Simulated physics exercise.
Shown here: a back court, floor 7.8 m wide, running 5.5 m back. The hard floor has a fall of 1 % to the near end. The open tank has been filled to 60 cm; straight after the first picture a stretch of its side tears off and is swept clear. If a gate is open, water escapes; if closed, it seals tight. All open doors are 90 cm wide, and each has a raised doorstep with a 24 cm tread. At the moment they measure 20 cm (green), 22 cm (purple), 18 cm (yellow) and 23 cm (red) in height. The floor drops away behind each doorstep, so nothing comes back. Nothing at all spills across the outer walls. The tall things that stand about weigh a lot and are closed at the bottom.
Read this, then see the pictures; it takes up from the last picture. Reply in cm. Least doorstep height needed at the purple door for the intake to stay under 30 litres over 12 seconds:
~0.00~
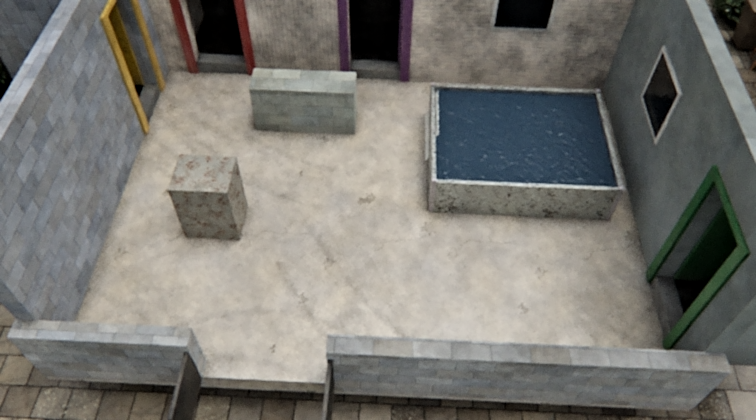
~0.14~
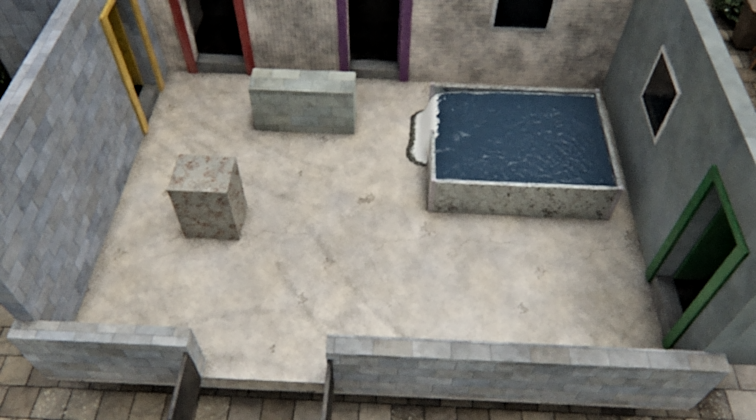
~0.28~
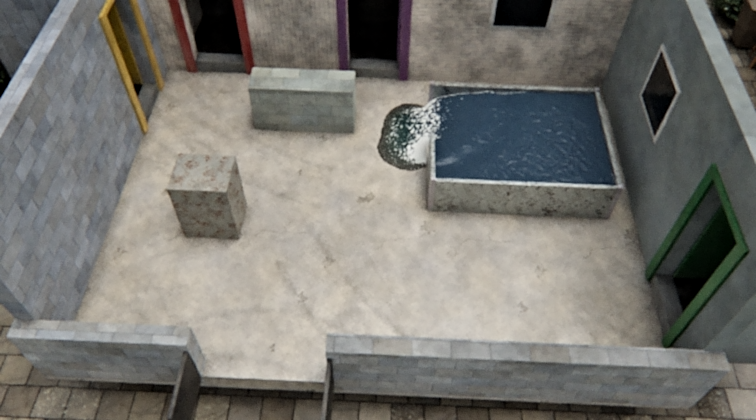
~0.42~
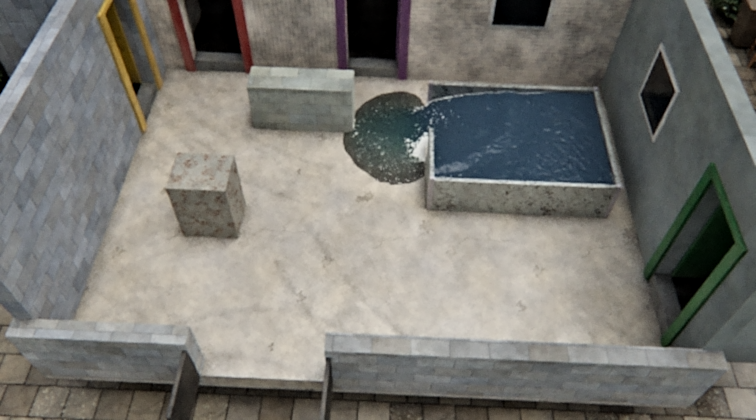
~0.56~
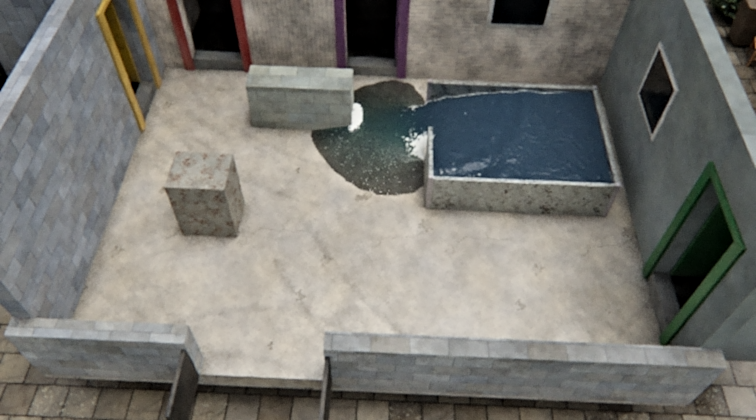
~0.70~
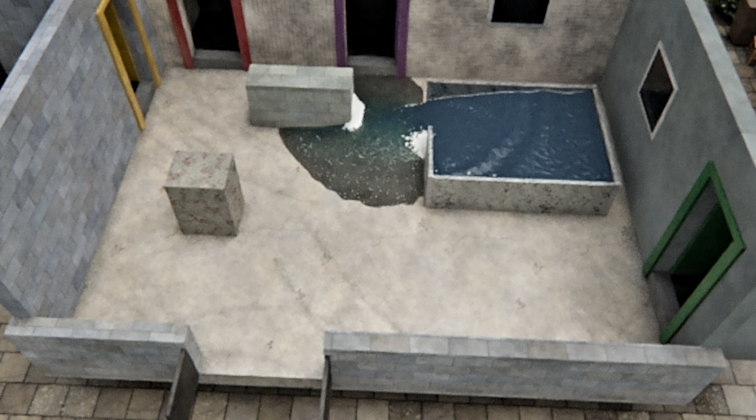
24 cm or so.
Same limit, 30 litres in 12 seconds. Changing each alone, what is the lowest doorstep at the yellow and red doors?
Roughly 16 cm for the yellow door and roughly 10.0 cm for the red door.
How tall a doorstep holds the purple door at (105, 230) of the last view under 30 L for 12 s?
It needs roughly 7.0 cm.
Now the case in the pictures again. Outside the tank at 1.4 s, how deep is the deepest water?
I'd put it near 41 cm.
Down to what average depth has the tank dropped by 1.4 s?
About 47 centimetres on average.
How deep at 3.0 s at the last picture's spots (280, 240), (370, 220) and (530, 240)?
The depths come to about 3, 0 and 0 cm.
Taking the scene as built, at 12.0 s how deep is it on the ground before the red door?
Depth: Near 6.0 cm.
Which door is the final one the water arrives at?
Green.
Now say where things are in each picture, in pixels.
The first frame shows the open tank at (520, 137) is whole and still, 60 cm deep; the purple door at (375, 33) is dry.
In the second frame, the front is at (413, 158), 0.3 m from the gap at (432, 128); 0.2 m2 of floor is wet, 60 cm left at the back.
In the third frame, water pours out at (432, 128) and has run 0.8 m, to (384, 151); about 10 cm deep outside, 60 cm at the back.
In the fourth frame, the gap is at (431, 129), the front 1.3 m out at (350, 146); the back of the open tank holds 60 cm.
In the fifth frame, the gap is at (430, 127), the front 1.9 m out at (317, 133); the back of the open tank holds 60 cm.
In the sixth frame, the front is at (284, 131), 2.4 m from the gap at (429, 126); 3.9 m2 of floor is wet, 60 cm left at the back; the purple door at (372, 28), 1.7 m from the gap, is still 0.1 m from the nearest water.
After 1.4 s water covers 20 % of the floor, deepest (41 cm) near (361, 121); 25 cm at the purple door, 1 litre in over its 22 cm doorstep.
After 3.0 s water covers 50 % of the floor, deepest (31 cm) near (361, 121); 23 cm at the purple door, 34 litres in over its 22 cm doorstep.
After 12.0 s water covers 95 % of the floor, deepest (14 cm) near (62, 349); 6 cm at the purple door, 41 litres in over its 22 cm doorstep.
At the purple door as built, the water arrived by 0.8 s and peaked near 25 cm at 1.6 s.
With a doorstep of 22 cm, 43 litres would have come in within the 12 s; with 26 cm, 20 litres. So under 30 litres takes about 24 cm.
